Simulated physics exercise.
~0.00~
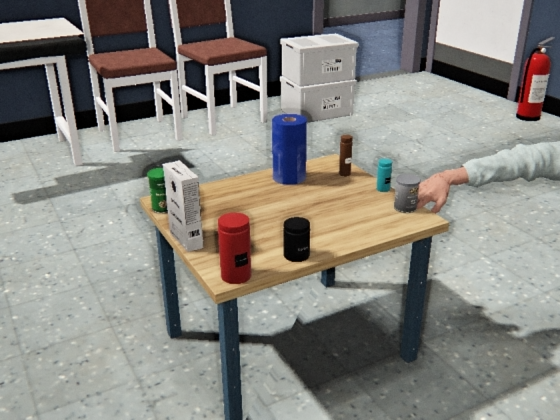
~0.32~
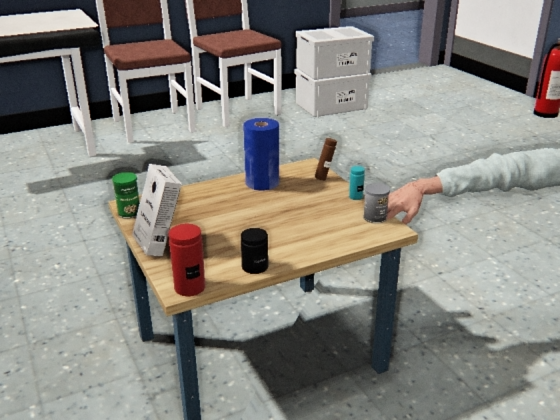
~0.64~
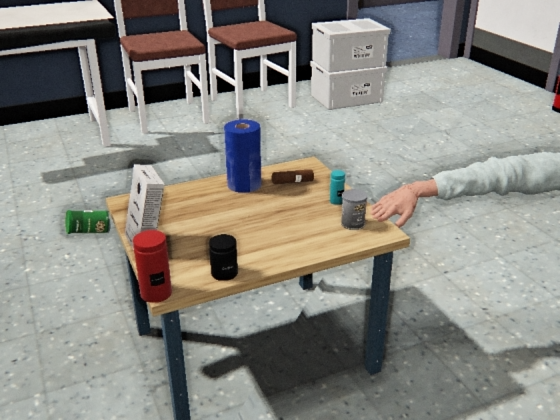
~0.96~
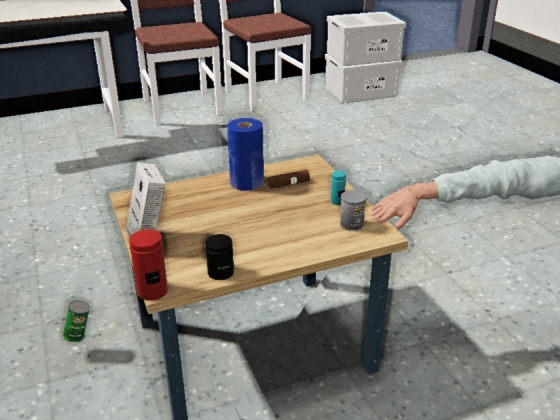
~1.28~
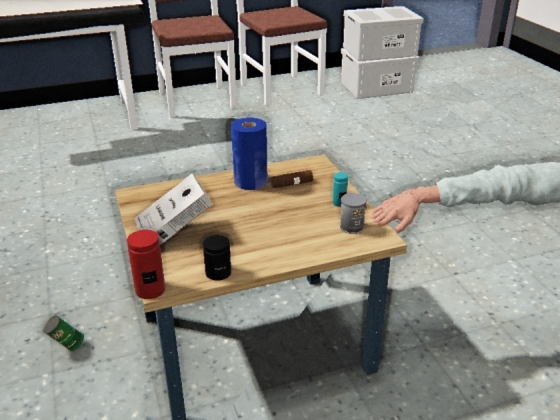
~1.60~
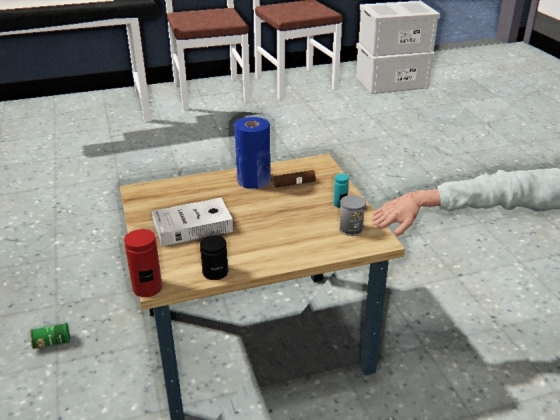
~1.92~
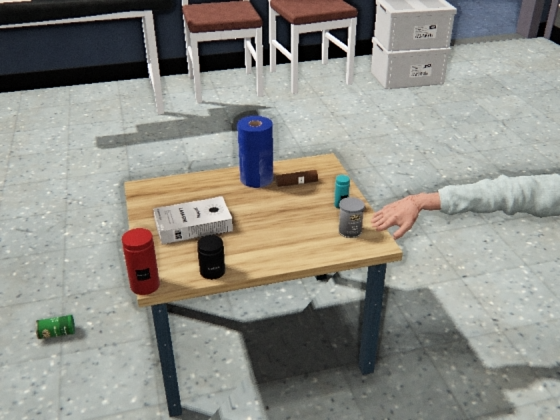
A green tin tumbled off the left side of a small wooden table as it shifted left beside a person's hand, while a brown shaker toppled; then the leaning white packet fell flat, leaving the other containers upright and the tin on the floor.
